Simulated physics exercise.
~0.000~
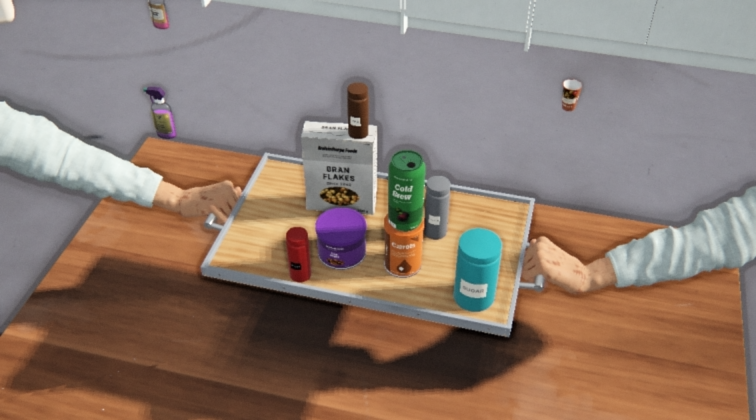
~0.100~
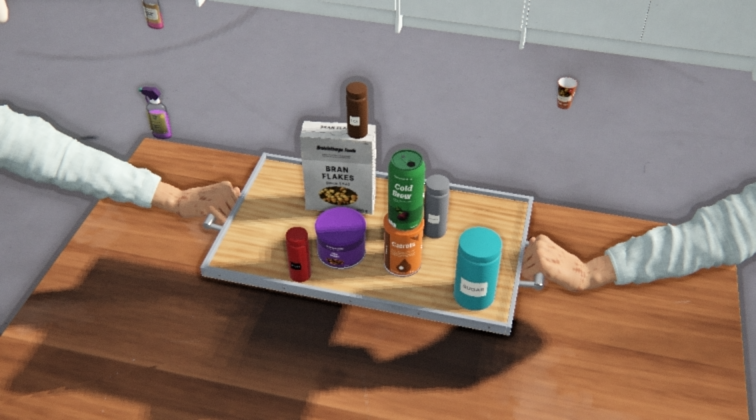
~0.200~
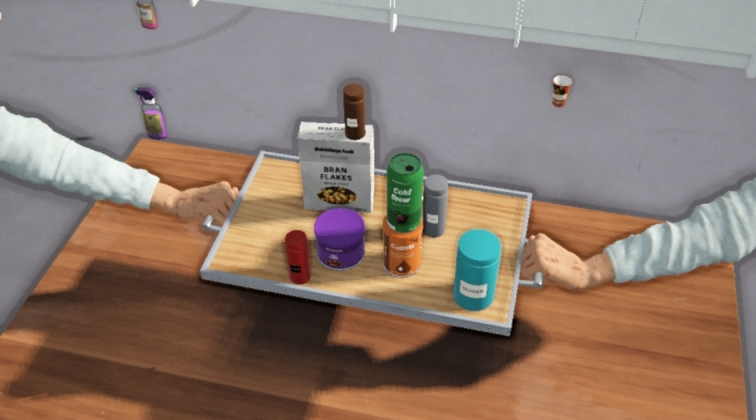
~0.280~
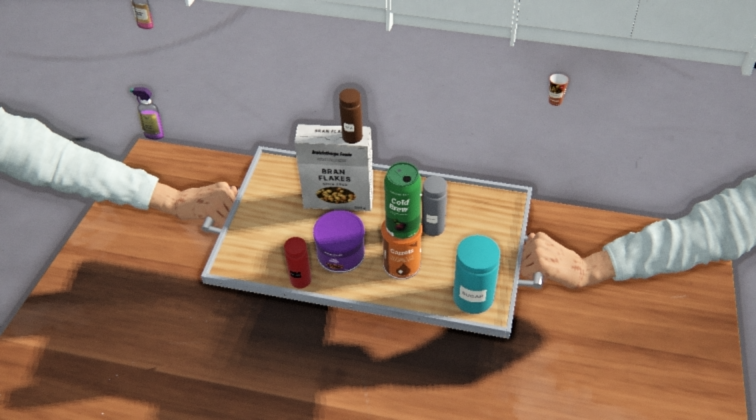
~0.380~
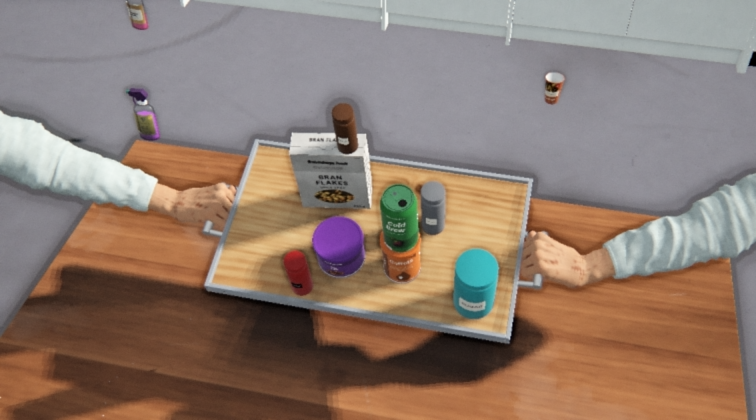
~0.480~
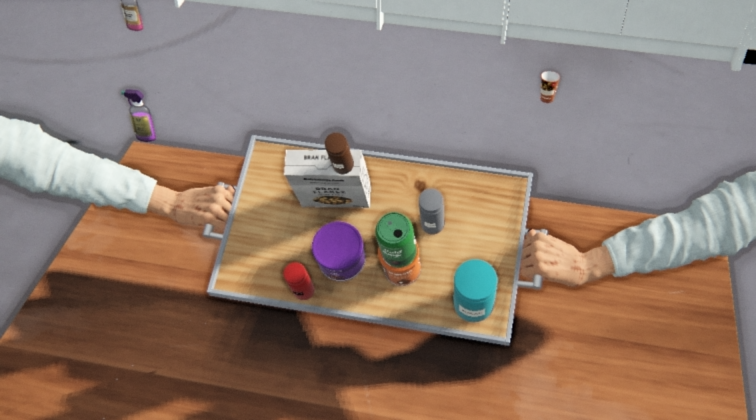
Two hands grip a rimmed wooden tray above a brown wooden table, seen from above in a grey-floored room. On it, a brown shaker tops a white Bran Flakes box at the back left and a green can sits on an orange tin, with purple and red containers left, grey behind, turquoise right. The tray stays level, then tilts steadily with its near edge down, while the view drifts slightly.
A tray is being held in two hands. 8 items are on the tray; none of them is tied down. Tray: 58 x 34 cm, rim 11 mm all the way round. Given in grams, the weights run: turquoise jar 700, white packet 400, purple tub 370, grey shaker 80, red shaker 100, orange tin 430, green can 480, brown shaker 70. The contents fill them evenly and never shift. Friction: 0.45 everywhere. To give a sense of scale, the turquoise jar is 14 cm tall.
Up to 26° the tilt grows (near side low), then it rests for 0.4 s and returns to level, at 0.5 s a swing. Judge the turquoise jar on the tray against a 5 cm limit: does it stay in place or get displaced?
It stays in place.
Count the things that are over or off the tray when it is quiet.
The tally is 6.
Around 0.68 s, tray tilted 26°, near edge down; green can and brown shaker now off the tray; white packet tipped 61° against what carries it; grey shaker tipped 54° against what carries it.
Around 0.88 s, tray tilted 26°, near edge down; red shaker and orange tin now off the tray; turquoise jar shifted 2 cm near (473, 306); white packet on its side.
Around 1.08 s, tray tilted 25°, near edge down; white packet now off the tray; turquoise jar shifted 2 cm near (473, 304); grey shaker on its side.
Around 1.28 s, tray tilted 10°, near edge down; turquoise jar shifted 2 cm near (476, 288); grey shaker on its side; purple tub shifted 6 cm.
Finally (2.0 s), off the tray, white packet, red shaker, orange tin, green can and brown shaker; on their side or leaning hard on the tray, grey shaker; not toppled but over 5 cm from the start, purple tub; the last one still in place (within 5 cm). In the last view, turquoise jar near (477, 275).
